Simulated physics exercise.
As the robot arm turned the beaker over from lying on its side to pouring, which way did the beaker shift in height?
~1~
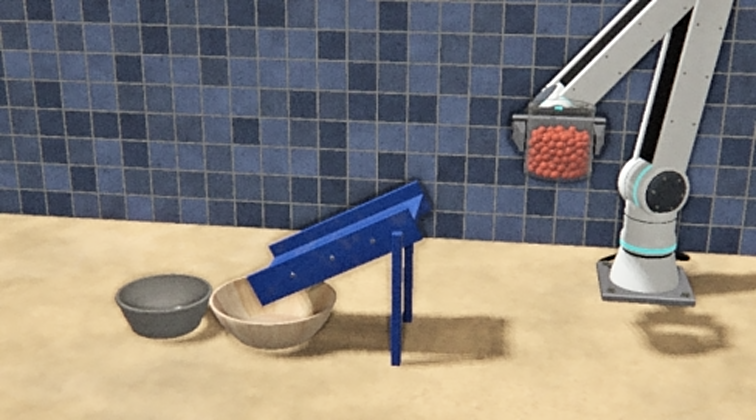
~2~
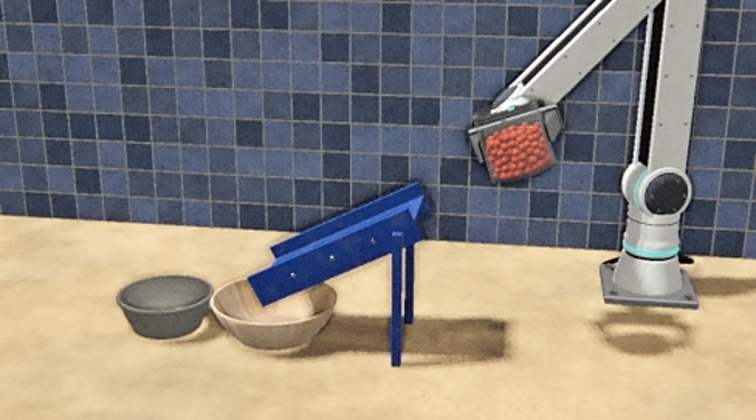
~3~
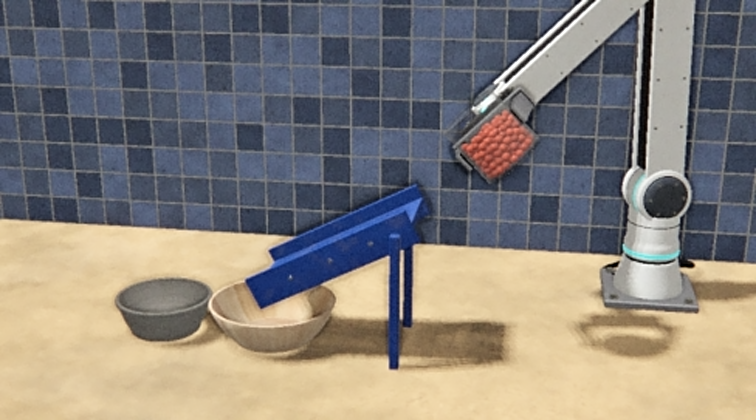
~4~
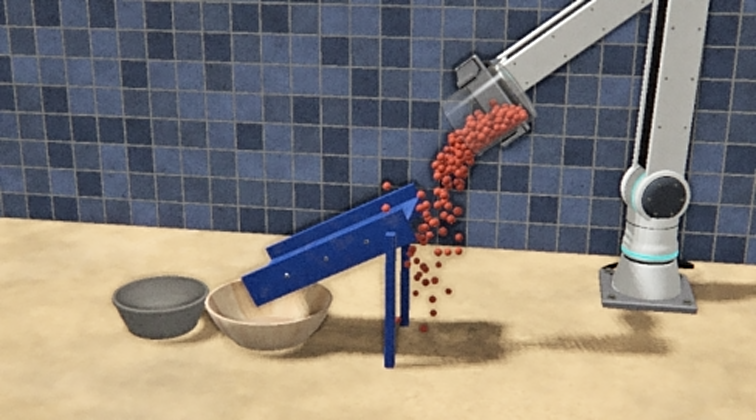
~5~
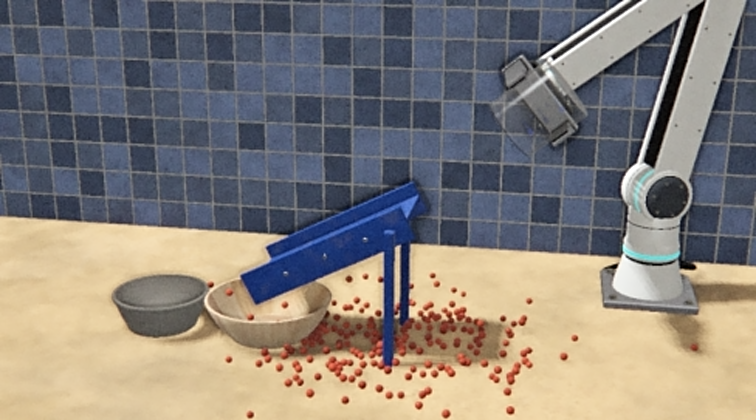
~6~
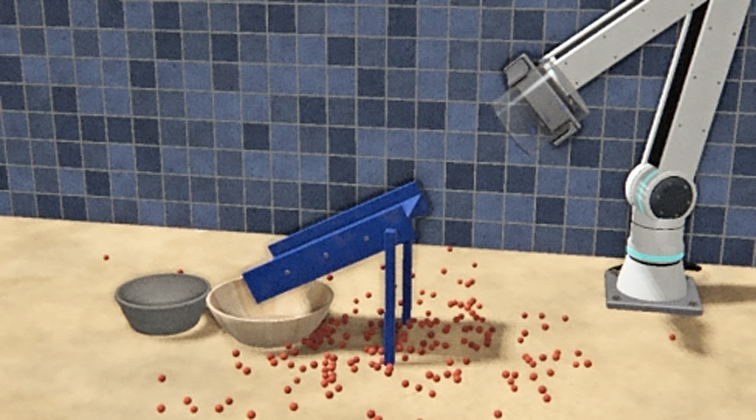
It moved up a little as it turned over and the beads poured out.
